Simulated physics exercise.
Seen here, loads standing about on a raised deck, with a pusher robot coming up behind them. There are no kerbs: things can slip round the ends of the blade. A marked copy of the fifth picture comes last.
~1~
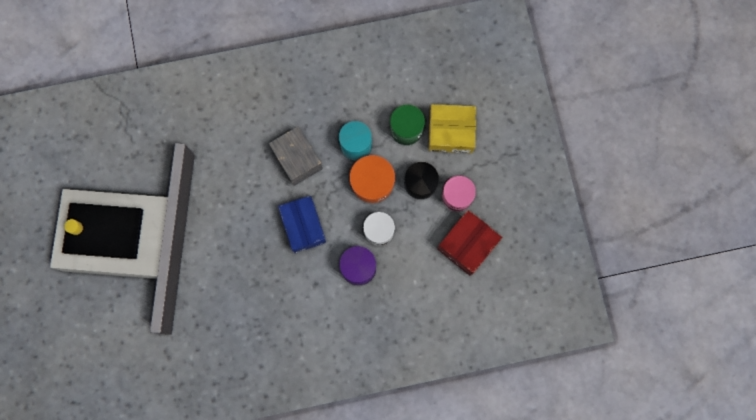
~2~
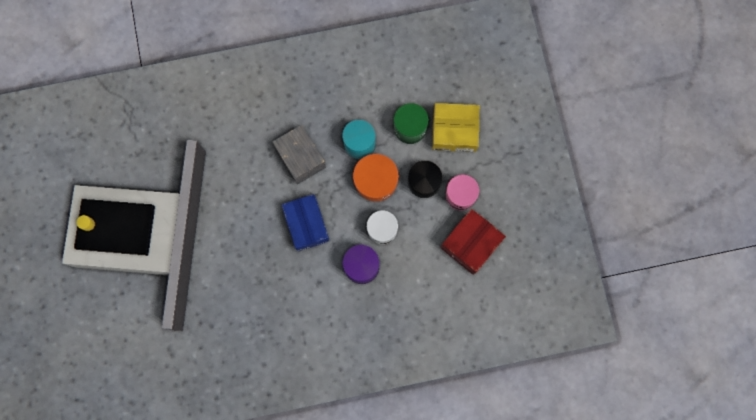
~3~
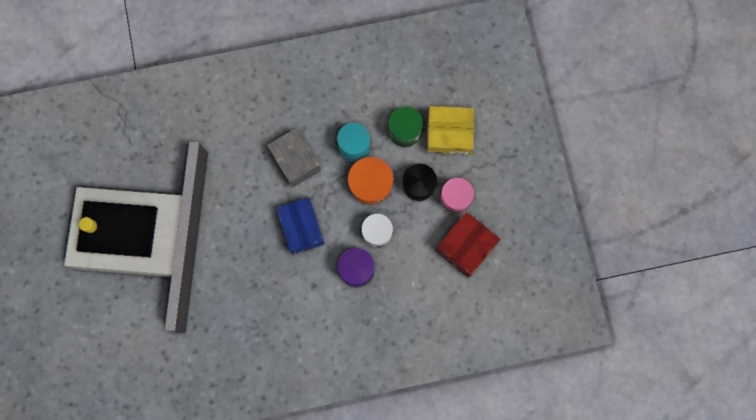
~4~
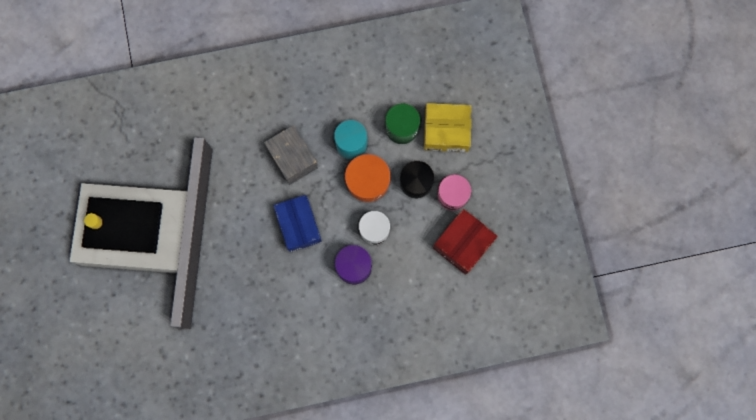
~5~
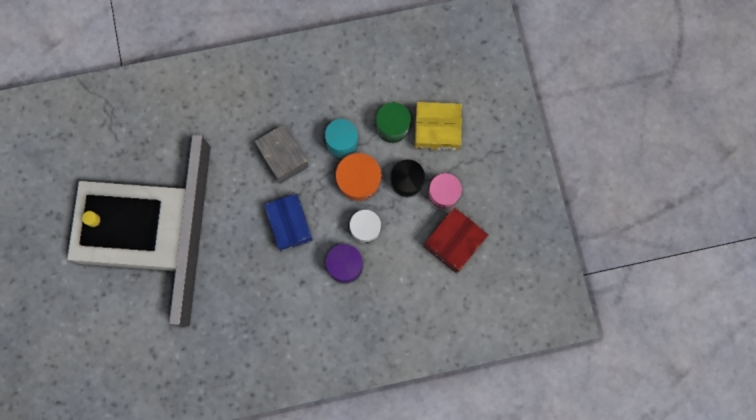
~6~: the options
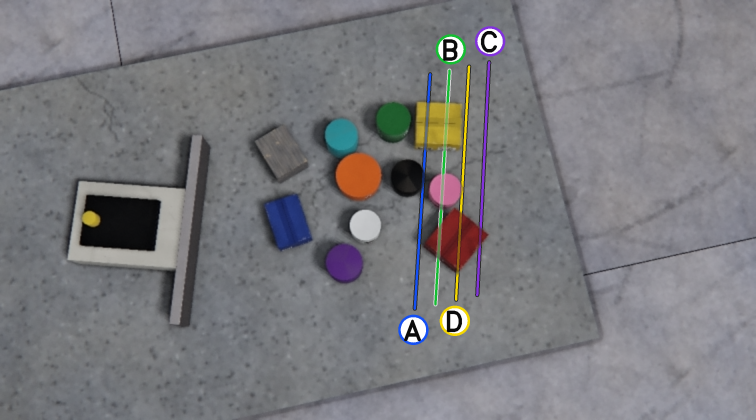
A pale robot with a wide grey pusher plate crept right across the speckled grey deck, slightly narrowing its gap to a cluster of colourful round and boxy loads, which stayed put on the deck.
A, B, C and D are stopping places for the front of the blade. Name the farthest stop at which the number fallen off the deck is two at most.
C is the last line within the limit.
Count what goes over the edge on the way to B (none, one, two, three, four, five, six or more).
In all, none.
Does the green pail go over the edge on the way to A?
No.
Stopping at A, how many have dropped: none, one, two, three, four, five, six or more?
By then, none.
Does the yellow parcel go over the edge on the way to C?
Yes.
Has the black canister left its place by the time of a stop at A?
Yes.
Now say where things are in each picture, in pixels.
The first picture shows red box (469, 243); green pail (407, 125); purple canister (358, 266).
The second picture shows robot (121, 228); pink pail (462, 193).
The third picture shows robot (123, 230); blue box (301, 226).
The fourth picture shows robot (128, 226); grey crate (292, 155).
The fifth picture shows robot (126, 223); yellow parcel (438, 127); turquoise canister (342, 139); red box (455, 240).
On the copy, A at (423, 188); B at (443, 184); C at (484, 175); D at (463, 180).
On C. First, robot (235, 201); turquoise canister (359, 140); grey crate (324, 155).
Then, robot (341, 178); black canister (494, 159); yellow parcel (481, 110).
Finally, robot (425, 161); black canister over the edge; yellow parcel over the edge; two fallen.
By contrast, A is within the limit but short; B is within the limit but short; D is within the limit but short.
